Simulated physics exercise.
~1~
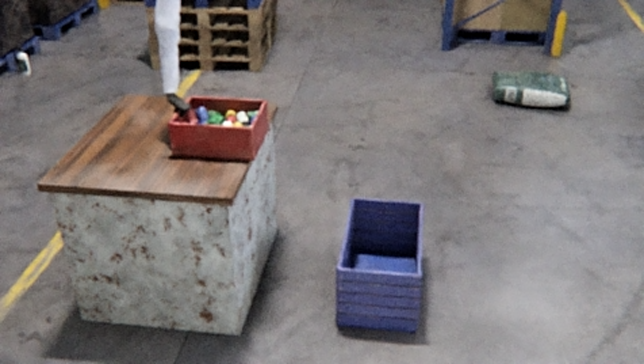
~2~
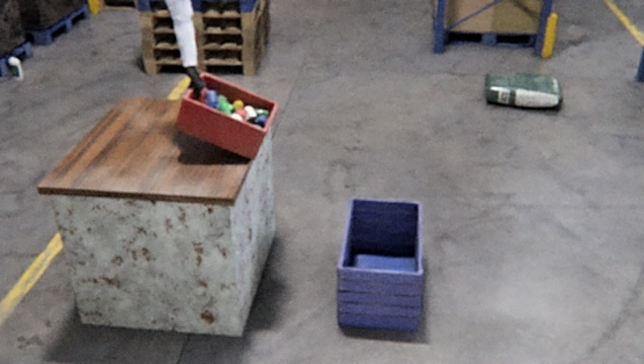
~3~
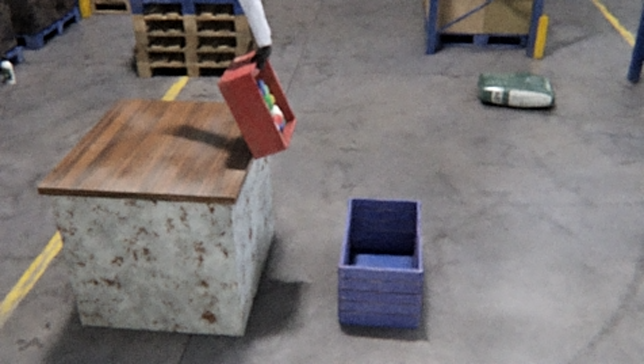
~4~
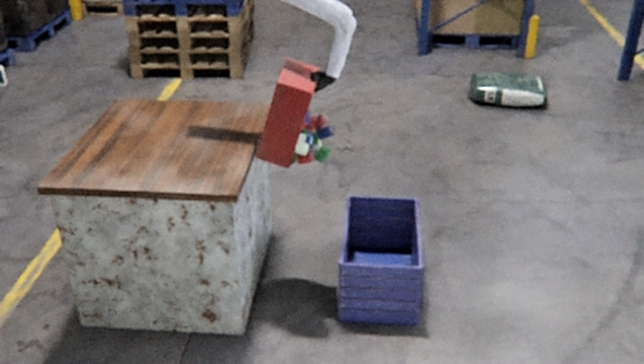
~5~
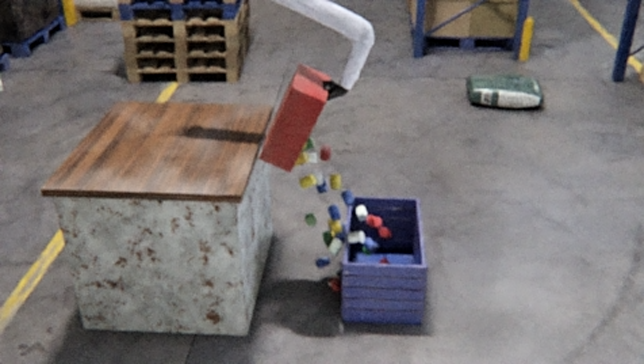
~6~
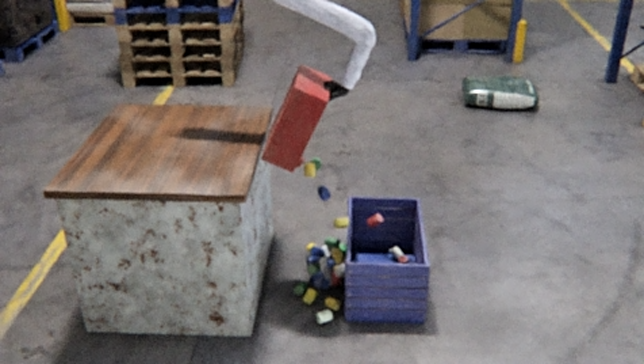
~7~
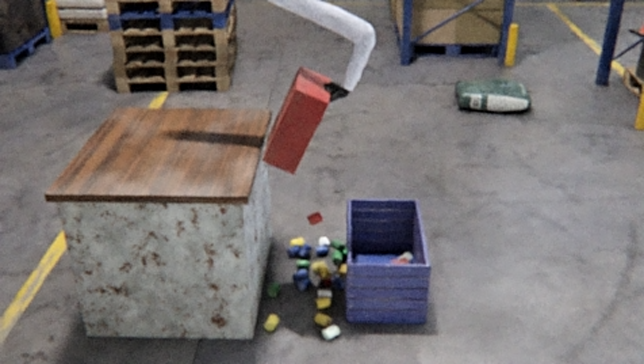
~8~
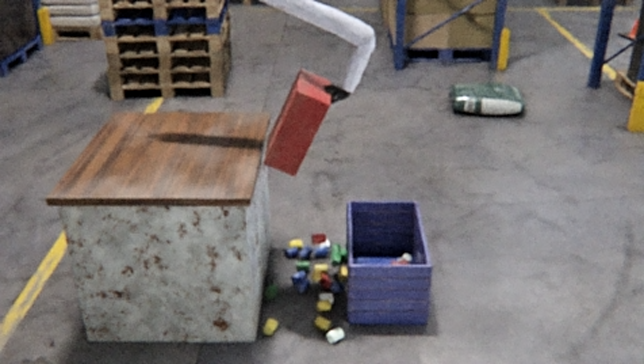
In this clip, a white robotic arm lifts a red crate of small colourful jars from a wood-topped bench and tips it steeply towards a blue bin. The jars tumble out, some landing inside, but many pile up on the floor between bench and bin.
